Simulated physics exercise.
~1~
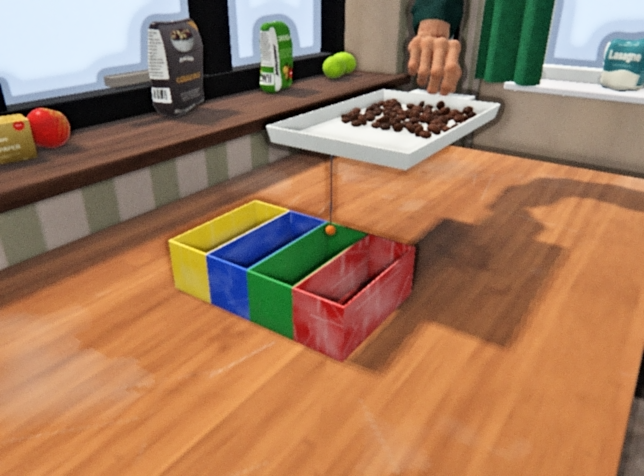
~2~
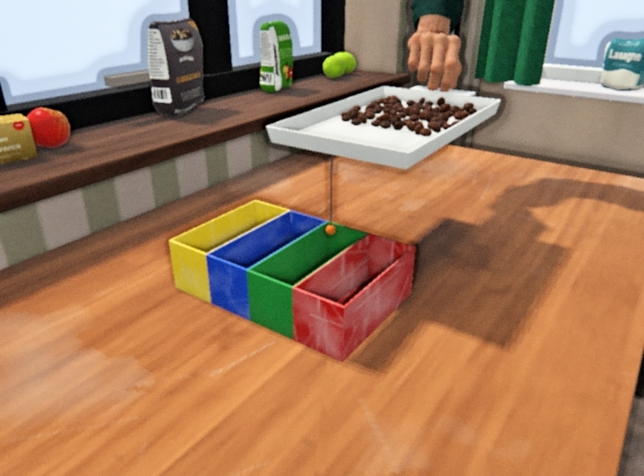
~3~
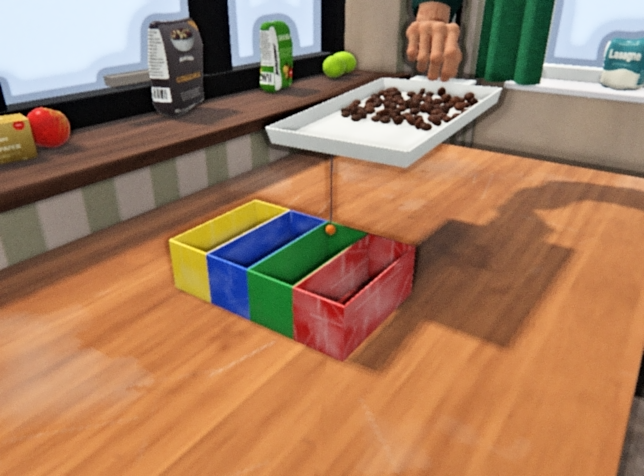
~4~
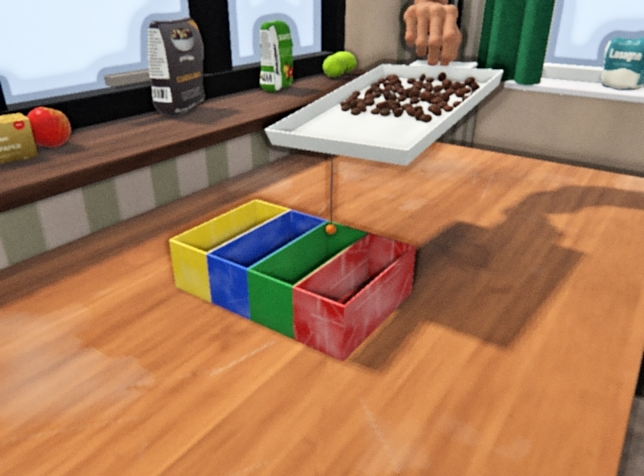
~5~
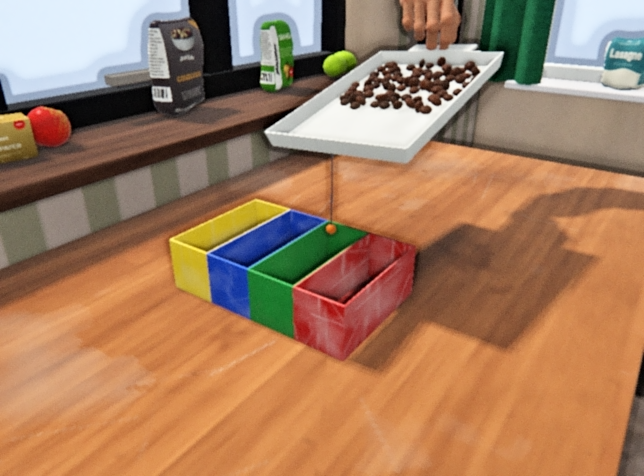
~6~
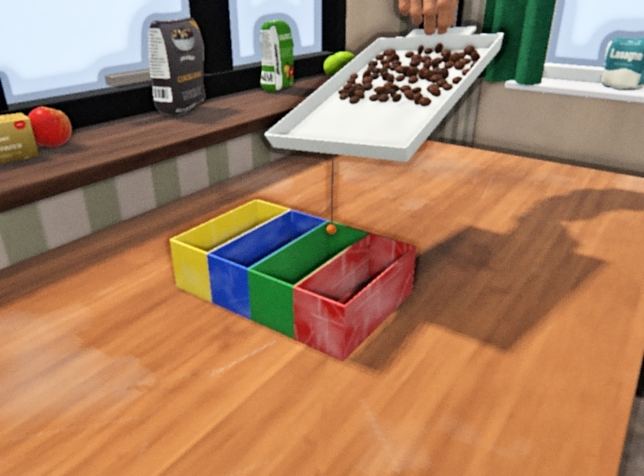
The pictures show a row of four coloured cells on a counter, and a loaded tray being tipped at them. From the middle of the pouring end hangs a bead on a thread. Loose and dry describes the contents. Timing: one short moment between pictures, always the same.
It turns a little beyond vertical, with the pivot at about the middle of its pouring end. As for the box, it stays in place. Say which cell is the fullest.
The blue cell is the fullest.
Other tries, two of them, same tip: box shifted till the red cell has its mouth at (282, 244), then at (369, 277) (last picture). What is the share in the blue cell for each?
It comes to roughly 0 per cent in one try and roughly 50 per cent in the next.
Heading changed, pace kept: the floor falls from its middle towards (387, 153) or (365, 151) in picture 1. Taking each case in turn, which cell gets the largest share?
Try 1 - that red cell. Try 2 - the red one.
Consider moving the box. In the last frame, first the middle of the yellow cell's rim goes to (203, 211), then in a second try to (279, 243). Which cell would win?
The first try: Green. The second: The yellow one.
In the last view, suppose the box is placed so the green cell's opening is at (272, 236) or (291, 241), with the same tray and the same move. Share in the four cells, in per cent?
Roughly 100 per cent, and 90 per cent.
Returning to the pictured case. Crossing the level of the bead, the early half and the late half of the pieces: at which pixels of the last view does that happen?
It passes near (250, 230) first and then near (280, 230).
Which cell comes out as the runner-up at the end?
Second best is green.
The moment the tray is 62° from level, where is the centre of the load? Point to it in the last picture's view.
I'd put the middle of the pieces at roughly (303, 126).
Soon after the last picture, tray tipped steeply; nearly all on the tray; a small part falling or outside the box.
A little later, tray tipped past a quarter turn; about a third on the tray; about a third in the blue cell; about a quarter in the green cell; about a quarter in the yellow cell; a stray few falling or outside the box.
Later still, tray tipped past a quarter turn; about half in the blue cell; about a quarter in the green cell; about a quarter in the yellow cell; a stray few falling or outside the box.
At rest, tray tipped past a quarter turn; about half in the blue cell; about a quarter in the green cell; about a quarter in the yellow cell; none in the red cell; a stray few outside the box.
